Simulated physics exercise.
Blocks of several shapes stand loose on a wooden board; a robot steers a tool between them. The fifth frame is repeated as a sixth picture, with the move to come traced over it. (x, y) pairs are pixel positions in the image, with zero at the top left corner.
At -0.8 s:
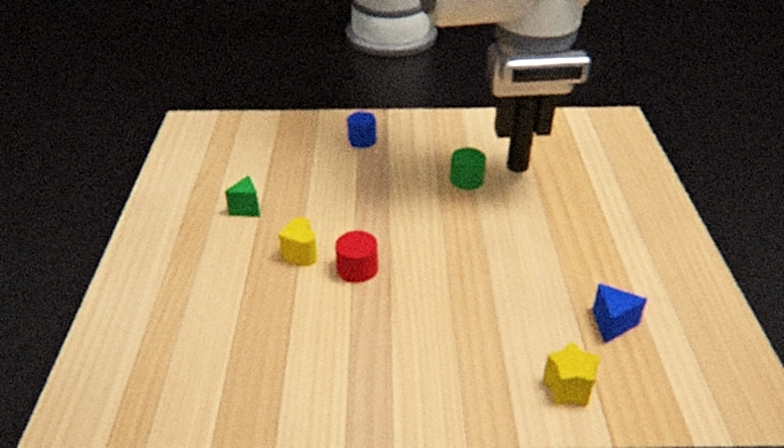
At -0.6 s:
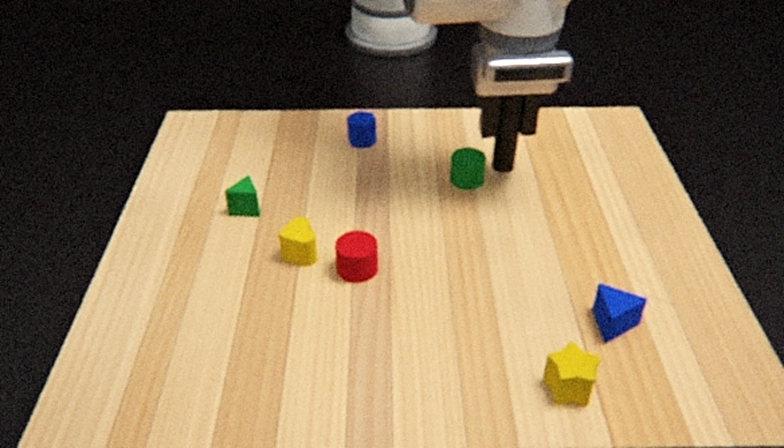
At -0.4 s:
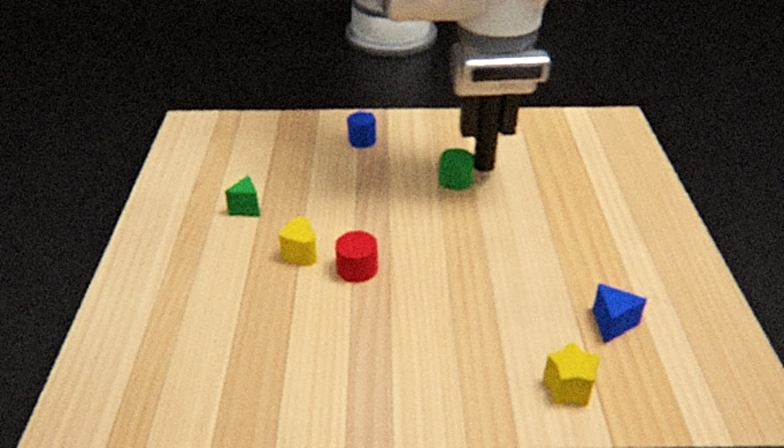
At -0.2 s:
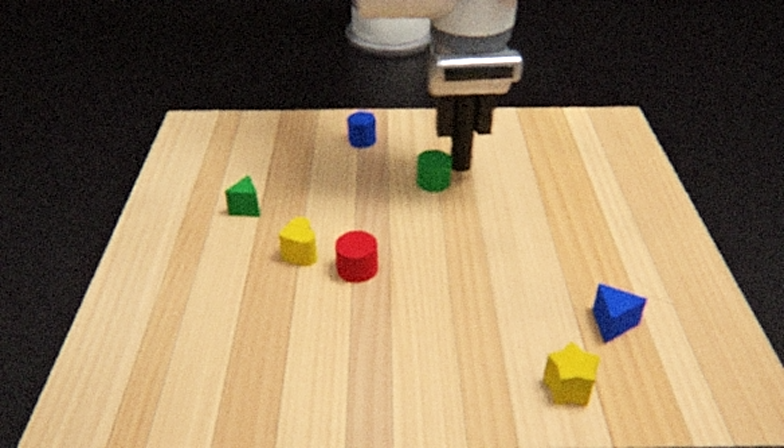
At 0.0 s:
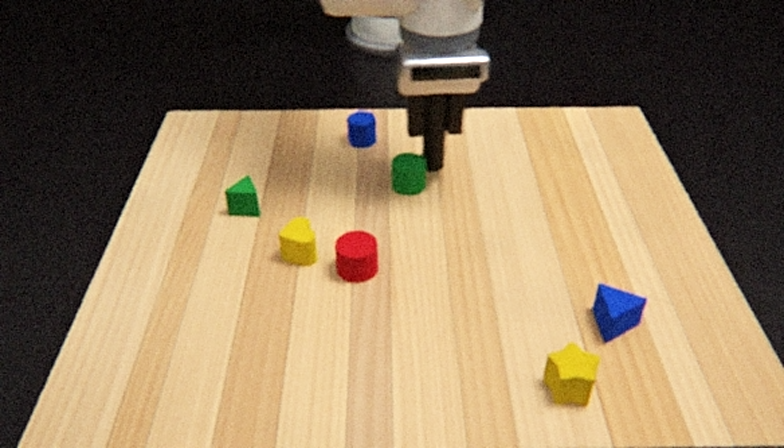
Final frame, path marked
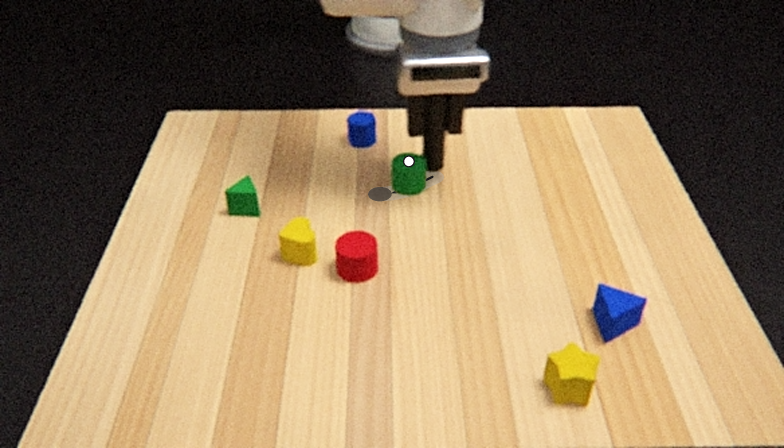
Robot arm moving left over a wooden board, its dark tool pushing a green cylinder leftward while the other coloured blocks stay still.
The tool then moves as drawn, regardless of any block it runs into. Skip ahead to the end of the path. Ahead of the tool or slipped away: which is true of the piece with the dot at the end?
By the time the path ends, the piece with the dot is still sitting right in front of the tool.
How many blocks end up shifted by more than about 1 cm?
The push will move one block.
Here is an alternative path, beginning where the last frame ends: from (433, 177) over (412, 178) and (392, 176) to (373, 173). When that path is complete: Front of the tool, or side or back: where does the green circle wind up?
Slid off.
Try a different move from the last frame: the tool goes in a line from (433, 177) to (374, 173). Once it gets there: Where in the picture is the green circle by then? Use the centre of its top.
It ends at (382, 166).
Path on the board, from (433, 177) by way of (417, 184) and (400, 191) to (380, 194); the dot is on the green circle.
What follows on the original path. Halfway along, tool at (409, 177); green circle at (381, 171).
At the end, tool at (380, 183); green circle at (352, 177).
